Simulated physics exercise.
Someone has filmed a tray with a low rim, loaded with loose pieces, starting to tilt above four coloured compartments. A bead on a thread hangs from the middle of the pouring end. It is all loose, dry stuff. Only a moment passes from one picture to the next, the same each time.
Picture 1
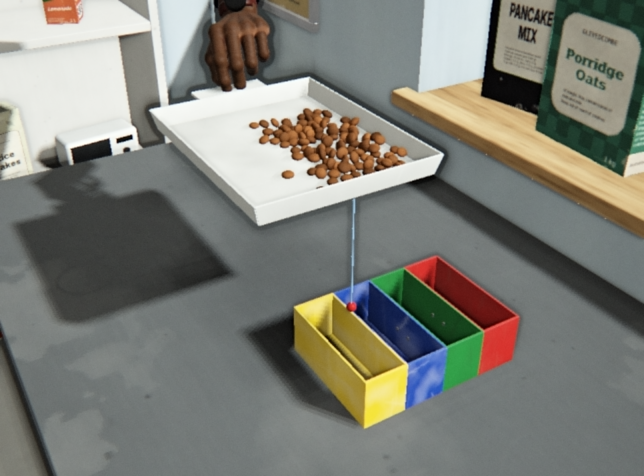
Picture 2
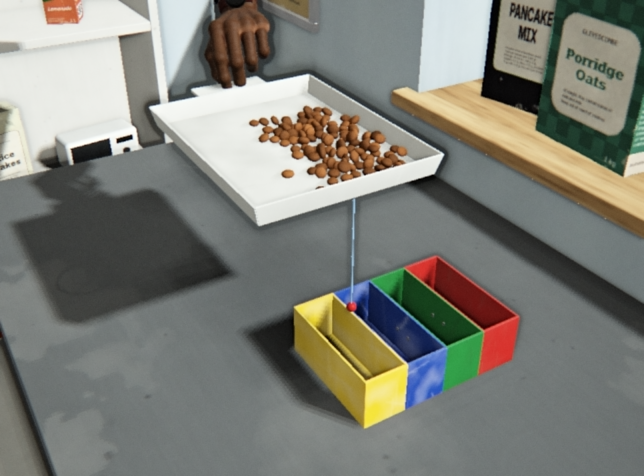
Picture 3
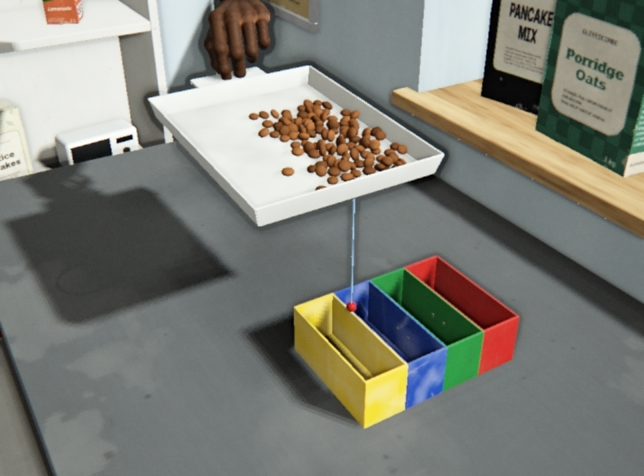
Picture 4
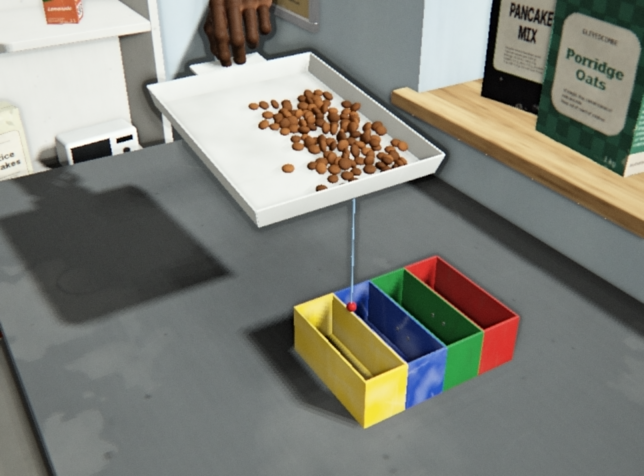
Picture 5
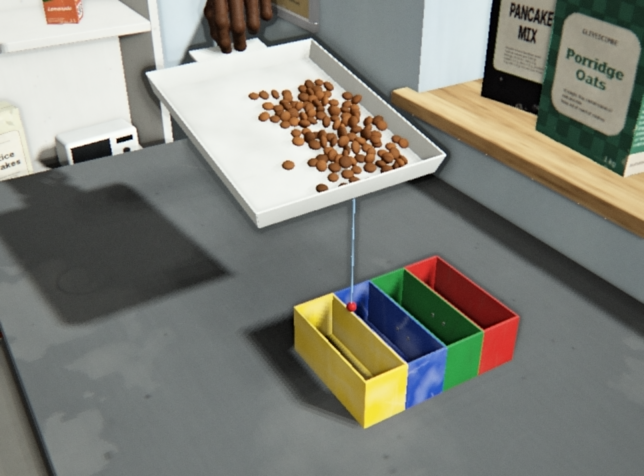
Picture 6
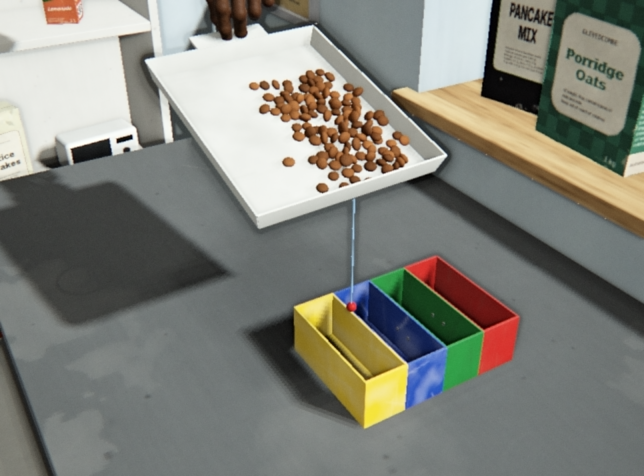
At the start, a dark hand holds a white tray of small brown pieces almost level above yellow, blue, green and red compartments, a red bead hanging from its near edge. The hand then raises the far side steadily, tilting the tray clearly toward its near left corner, while the pieces shift only slightly.
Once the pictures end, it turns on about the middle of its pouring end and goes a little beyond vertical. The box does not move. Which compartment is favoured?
The yellow one ends fullest.
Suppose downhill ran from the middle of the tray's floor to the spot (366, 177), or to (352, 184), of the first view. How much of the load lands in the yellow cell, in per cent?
The first gives 0 %, the second 10 %.
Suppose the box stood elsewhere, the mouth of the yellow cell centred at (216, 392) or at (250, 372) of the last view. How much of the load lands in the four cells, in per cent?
About 60 and 70 per cent.
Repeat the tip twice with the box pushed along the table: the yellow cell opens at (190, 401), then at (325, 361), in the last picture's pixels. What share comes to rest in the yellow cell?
About 0 and 20 per cent.
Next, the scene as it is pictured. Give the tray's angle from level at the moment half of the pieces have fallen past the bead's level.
Near 110 degrees.
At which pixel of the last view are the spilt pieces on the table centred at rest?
At about (335, 433).
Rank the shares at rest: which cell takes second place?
The runner-up: The cell in blue.
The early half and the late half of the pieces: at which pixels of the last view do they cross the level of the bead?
At about (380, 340), then at (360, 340).
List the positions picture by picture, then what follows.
In the first frame, corners of the pouring end (258, 204) and (435, 153), level; middle of the load (328, 142), bits of dog kibble; bead on its thread (351, 307); yellow cell (385, 392); blue cell (425, 374); green cell (463, 357); red cell (498, 341).
In the second frame, corners of the pouring end (258, 204) and (436, 153), level; middle of the load (329, 141).
In the third frame, corners of the pouring end (258, 205) and (436, 153), tipped barely, lowest at the left corner; middle of the load (341, 140).
In the fourth frame, corners of the pouring end (259, 207) and (437, 153), tipped a little, lowest at the left corner; middle of the load (341, 134).
In the fifth frame, corners of the pouring end (259, 208) and (438, 153), tipped a little, lowest at the left corner; middle of the load (342, 129).
In the sixth frame, corners of the pouring end (260, 210) and (439, 153), tipped clearly, lowest at the left corner; middle of the load (339, 120); yellow cell (385, 392); blue cell (425, 374); green cell (463, 357); red cell (498, 341).
Just after the last frame, tray tipped steeply; every one on the tray.
A moment on, tray tipped right over; the larger part on the tray; about a tenth in the yellow cell; just a few in the blue cell; just a few in the green cell; about a tenth falling or outside the box.
Further on, tray tipped past a quarter turn; roughly a third in the yellow cell; roughly a quarter in the blue cell; about a tenth in the green cell; roughly a third falling or outside the box.
When it is over, tray tipped past a quarter turn; roughly a third in the yellow cell; roughly a quarter in the blue cell; about a tenth in the green cell; not one in the red cell; roughly a third outside the box.
